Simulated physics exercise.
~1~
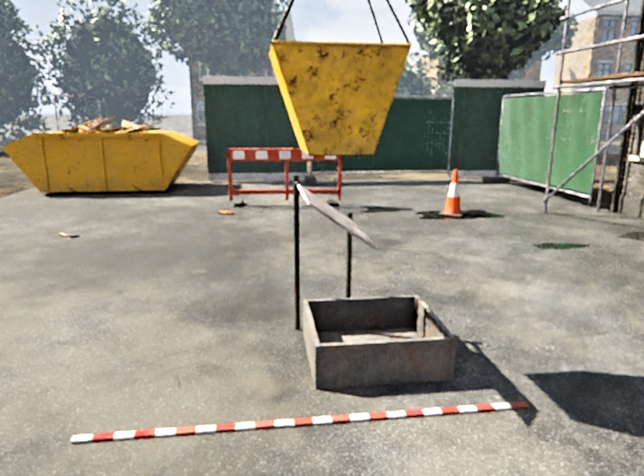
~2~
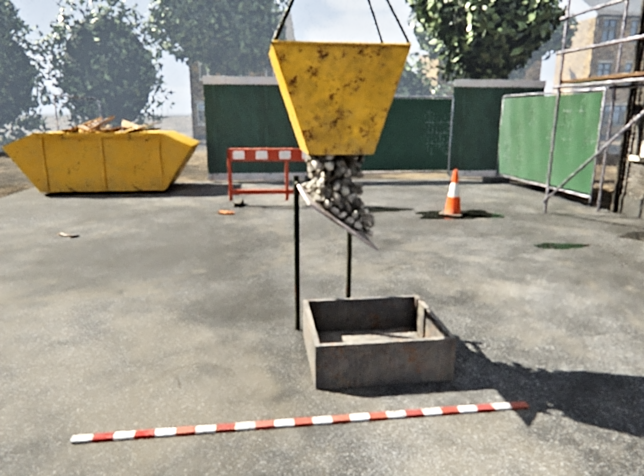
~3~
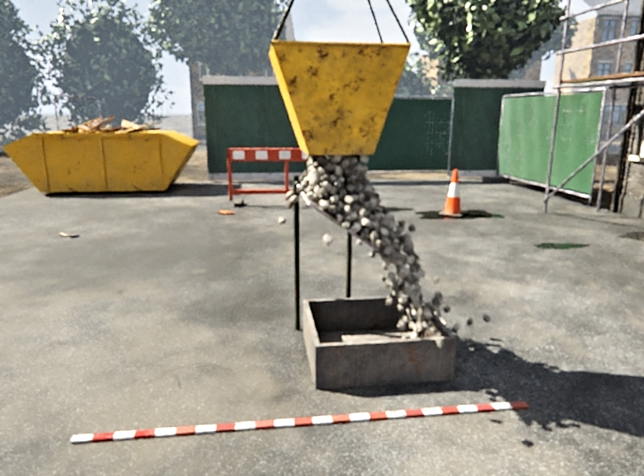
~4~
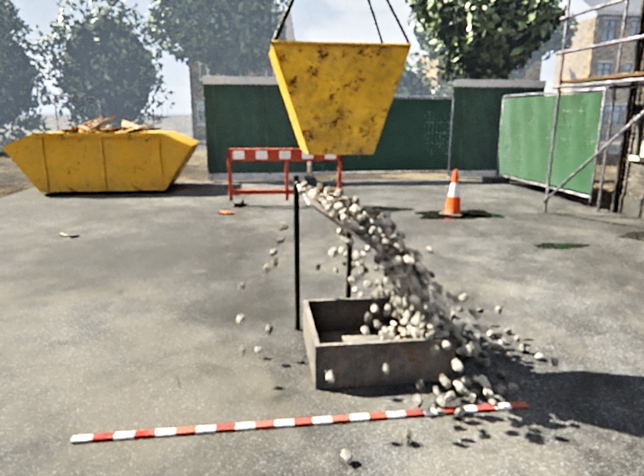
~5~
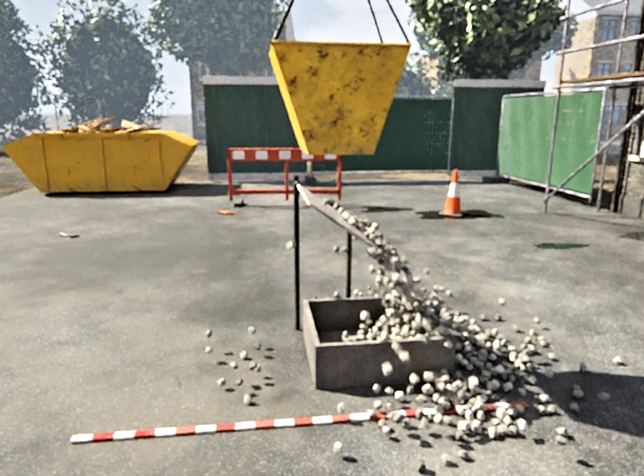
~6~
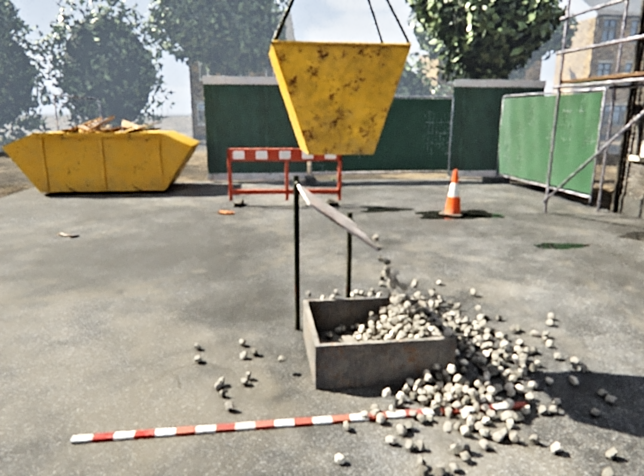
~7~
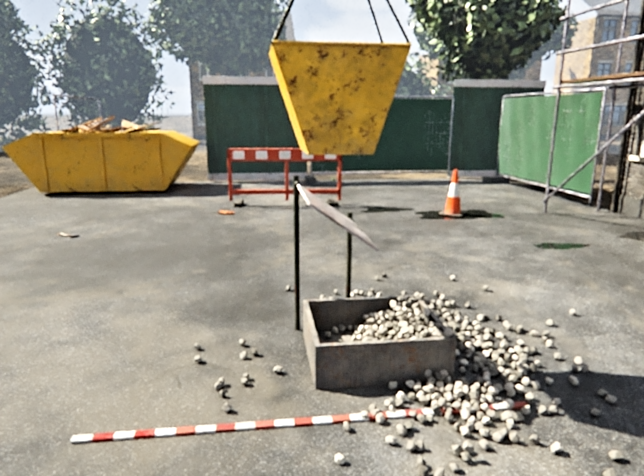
Pale, chunky stones drop from the bottom of a yellow hopper hanging on cables above a paved yard, landing on a fixed sloping steel plate. They slide down to the right in a thick stream and pour into the right side of an open grey bin. As the hopper empties, many stones spill past the bin's right edge, scattering over the ground and the red and white striped strip, while a few fall to the left. The flow thins and the plate clears. About half the stones lie in the bin, with nearly as many strewn beside it.
